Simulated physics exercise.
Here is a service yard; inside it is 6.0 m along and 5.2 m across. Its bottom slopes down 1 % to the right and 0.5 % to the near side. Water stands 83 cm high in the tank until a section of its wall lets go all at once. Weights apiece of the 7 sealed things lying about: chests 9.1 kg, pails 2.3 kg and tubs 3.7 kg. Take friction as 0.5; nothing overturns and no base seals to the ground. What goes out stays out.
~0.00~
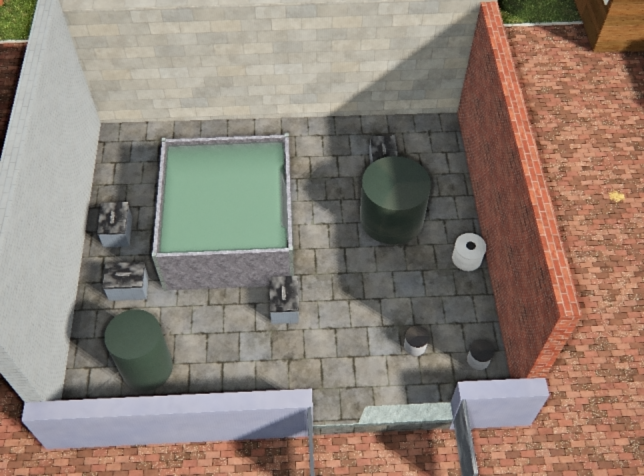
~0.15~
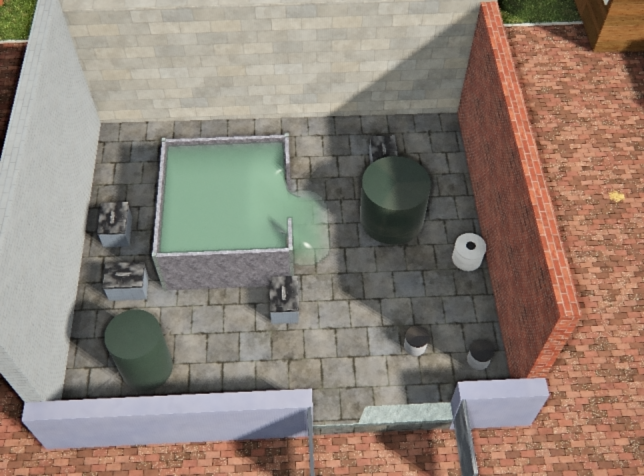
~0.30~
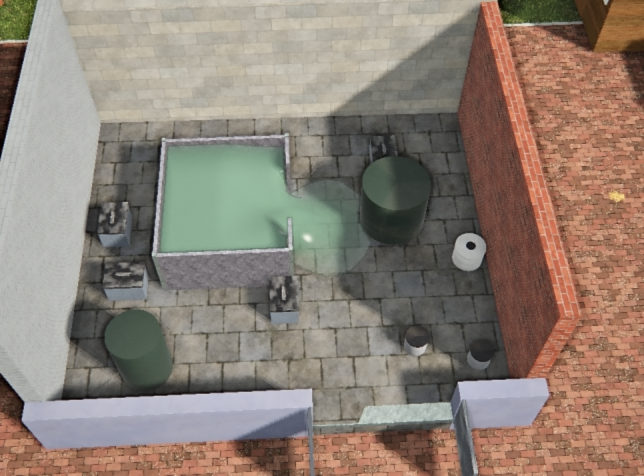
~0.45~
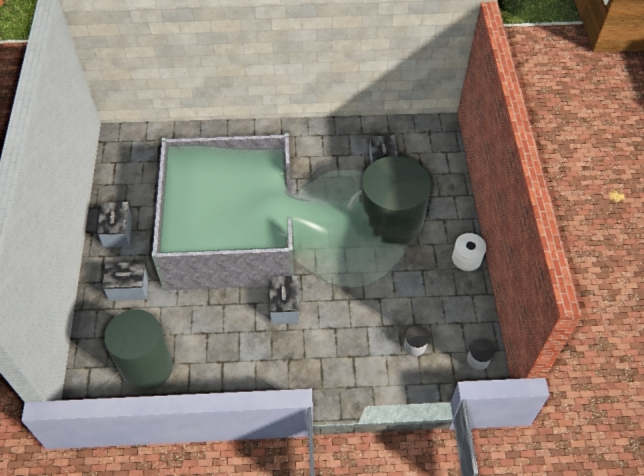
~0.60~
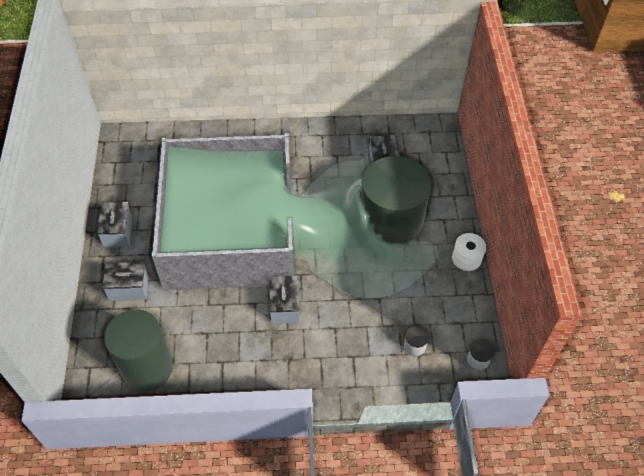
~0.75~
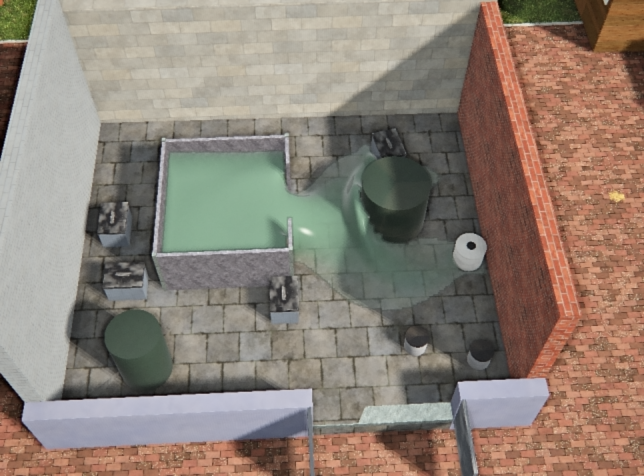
Walled service yard with green water pouring from a raised square tank, spreading rightward across paving and around a large dark cylinder.
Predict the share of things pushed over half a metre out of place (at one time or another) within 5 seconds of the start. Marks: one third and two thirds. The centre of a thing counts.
Share: From one to two thirds.
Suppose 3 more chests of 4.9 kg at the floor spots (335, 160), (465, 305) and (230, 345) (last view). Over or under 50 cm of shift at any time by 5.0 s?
In turn: More, more, short of it.
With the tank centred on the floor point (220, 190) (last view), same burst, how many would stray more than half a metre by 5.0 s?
Then 4.
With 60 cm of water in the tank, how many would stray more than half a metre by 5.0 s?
In that case 4 of them.
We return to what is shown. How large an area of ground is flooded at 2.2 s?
Roughly 17 m2.
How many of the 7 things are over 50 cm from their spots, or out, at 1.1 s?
By then 1.
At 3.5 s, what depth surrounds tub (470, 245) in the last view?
About 14 cm.
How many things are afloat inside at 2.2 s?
At that moment 3.
After 1.1 s 1 of 7 are over 50 cm from their spots; 0 afloat.
After 2.2 s 2 of 7 are over 50 cm from their spots; 3 afloat.
After 3.5 s 4 of 7 are over 50 cm from their spots; 3 afloat.
After 5.0 s 4 of 7 are over 50 cm from their spots, and 4 have been at some point; 2 afloat.
